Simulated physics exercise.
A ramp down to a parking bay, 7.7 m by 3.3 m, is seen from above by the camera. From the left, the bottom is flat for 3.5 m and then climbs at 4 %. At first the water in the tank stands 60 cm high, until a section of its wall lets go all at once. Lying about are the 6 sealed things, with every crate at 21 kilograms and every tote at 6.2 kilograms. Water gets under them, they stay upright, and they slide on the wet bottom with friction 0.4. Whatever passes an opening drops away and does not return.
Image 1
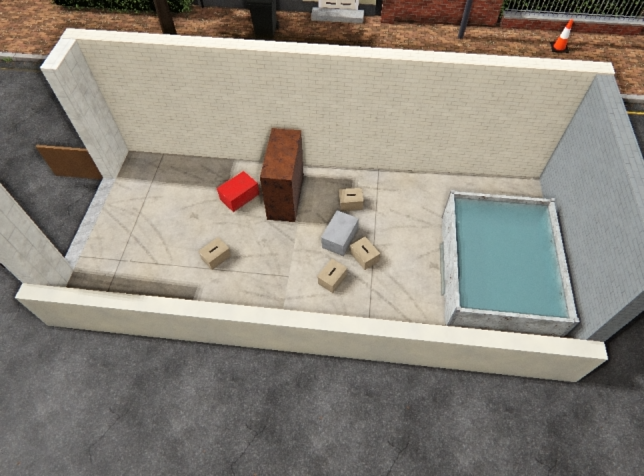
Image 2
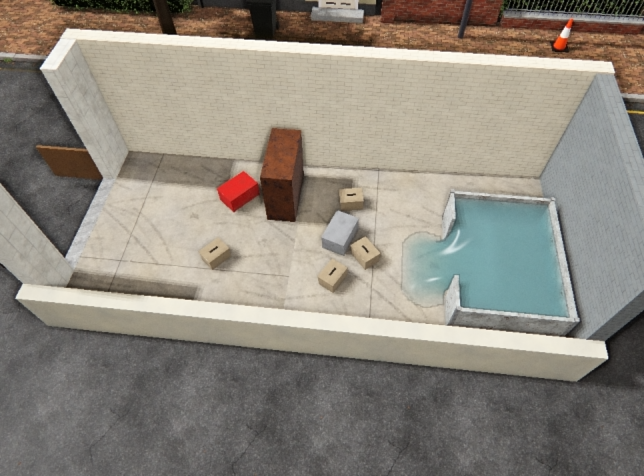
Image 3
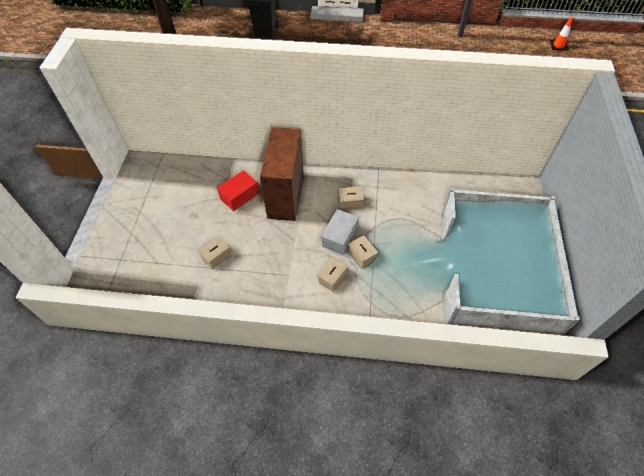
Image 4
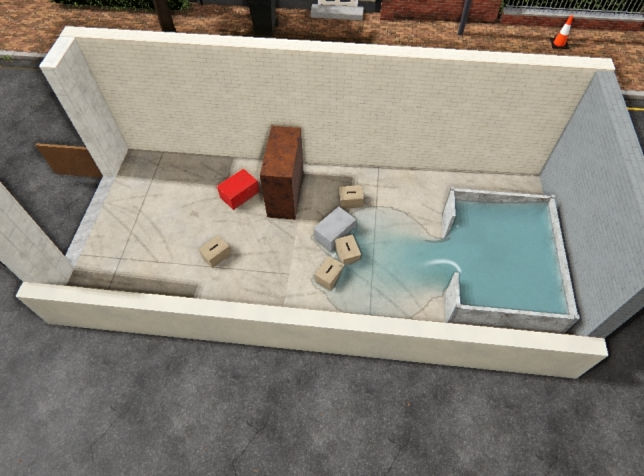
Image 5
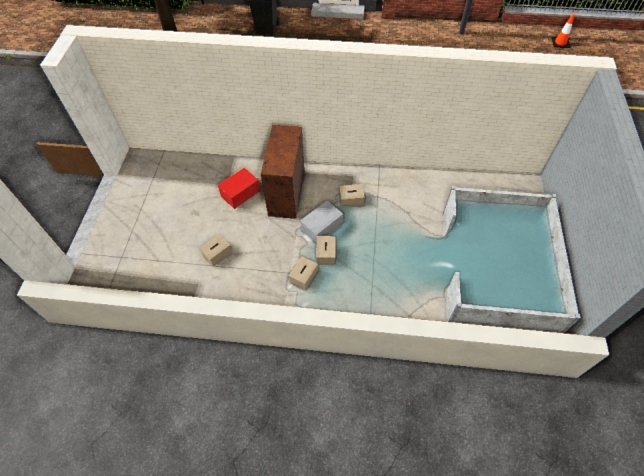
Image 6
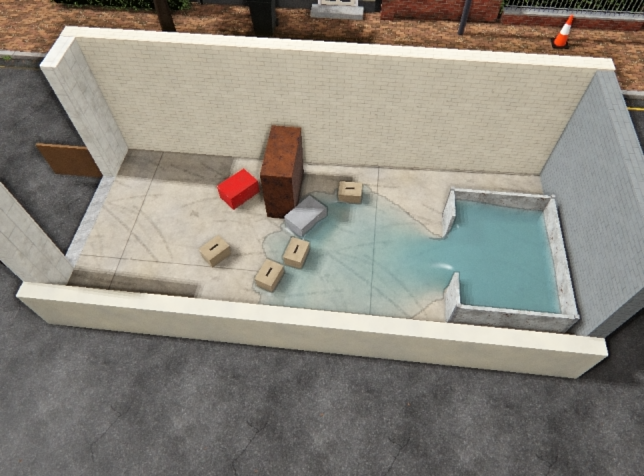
Water pours left from an opening in the tank and pushes several boxes across the floor.
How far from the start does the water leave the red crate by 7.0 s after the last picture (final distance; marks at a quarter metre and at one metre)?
Near its start.
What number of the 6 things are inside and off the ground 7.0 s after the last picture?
The count is 0.
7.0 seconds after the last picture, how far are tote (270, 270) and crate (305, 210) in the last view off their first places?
Going in the order asked, I'd say washed out for the first and 150 cm for the second.
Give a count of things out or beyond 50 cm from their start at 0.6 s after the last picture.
My count gives 4.
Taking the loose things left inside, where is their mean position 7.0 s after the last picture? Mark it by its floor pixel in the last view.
I'd say about (253, 201) in the last view.
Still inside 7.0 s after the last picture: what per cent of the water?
Roughly 58 percent.
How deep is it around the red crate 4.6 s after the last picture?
Roughly 2 cm.
Then, 0.6 s after the last picture the red crate is near (237, 183), 0.0 m from its start, aground; 0 of 6 are out; 2 afloat.
Then, 2.6 s after the last picture the red crate is near (237, 183), 0.0 m from its start, aground; 2 of 6 are out; 2 afloat.
Then, 4.6 s after the last picture the red crate is near (237, 183), 0.0 m from its start, aground; 2 of 6 are out; 1 afloat.
Then, 7.0 s after the last picture the red crate is near (237, 183), 0.0 m from its start, aground; 2 of 6 are out; 0 afloat.
